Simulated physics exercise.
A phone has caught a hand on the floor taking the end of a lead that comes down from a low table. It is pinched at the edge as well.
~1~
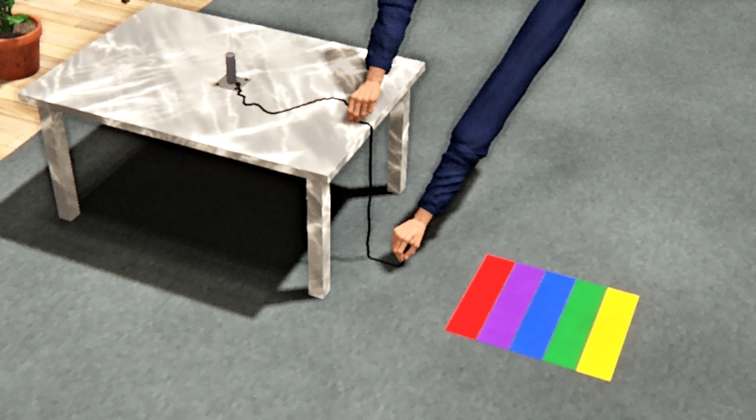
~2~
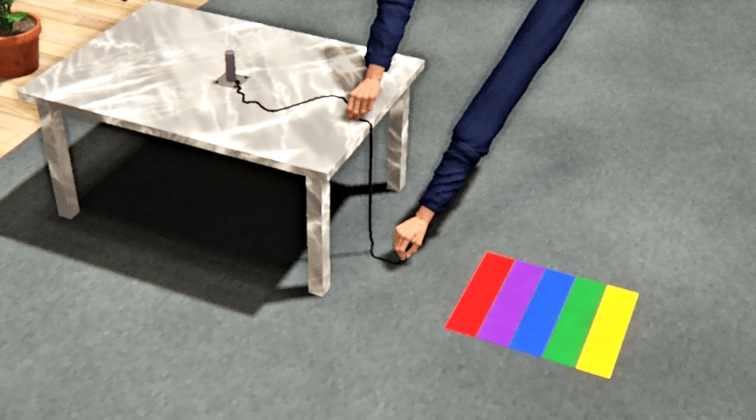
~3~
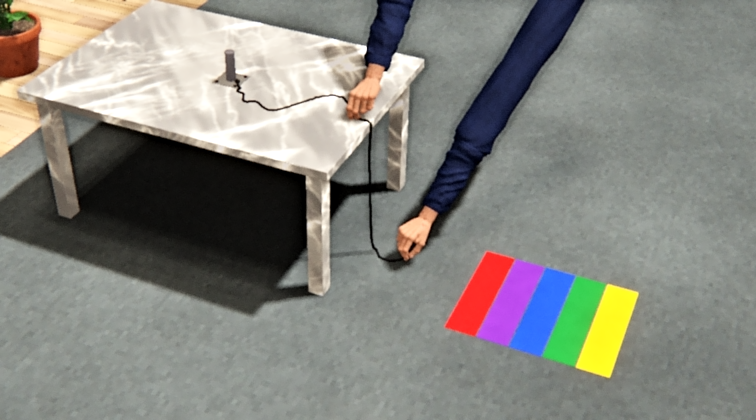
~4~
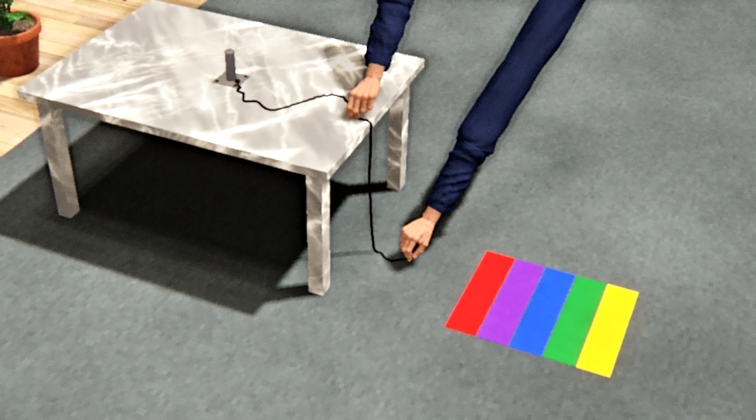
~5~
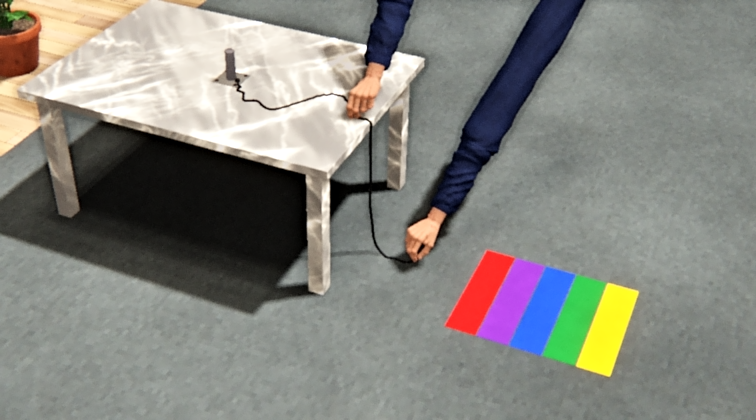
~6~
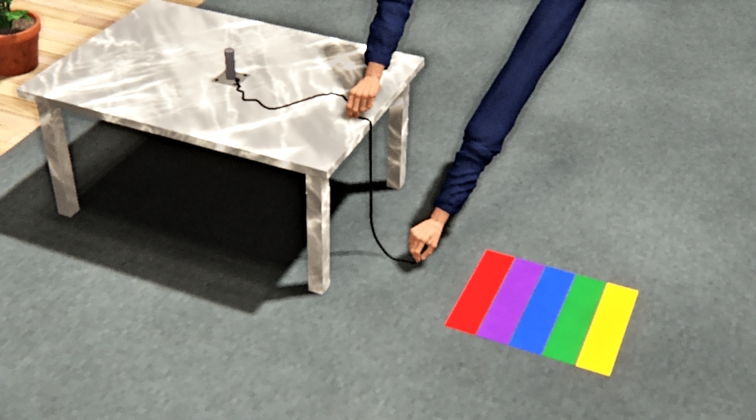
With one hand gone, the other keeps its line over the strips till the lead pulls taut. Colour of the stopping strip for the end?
Green.
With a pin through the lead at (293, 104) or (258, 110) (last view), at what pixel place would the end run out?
Per try (px, approx.): (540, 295); (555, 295).
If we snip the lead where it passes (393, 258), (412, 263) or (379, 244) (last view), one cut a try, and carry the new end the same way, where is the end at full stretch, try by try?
First (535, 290), then (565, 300), then (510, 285).
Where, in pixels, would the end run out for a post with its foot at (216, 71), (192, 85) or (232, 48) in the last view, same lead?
About (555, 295), (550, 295) and (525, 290).
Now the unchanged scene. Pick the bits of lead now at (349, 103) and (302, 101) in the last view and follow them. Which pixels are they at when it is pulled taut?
(390, 135), then (337, 109).
Soon after, end near (526, 289); over purple.
After that, end near (561, 299); over blue.
At the stop, end near (581, 305); over green. It gets as far as the green strip.
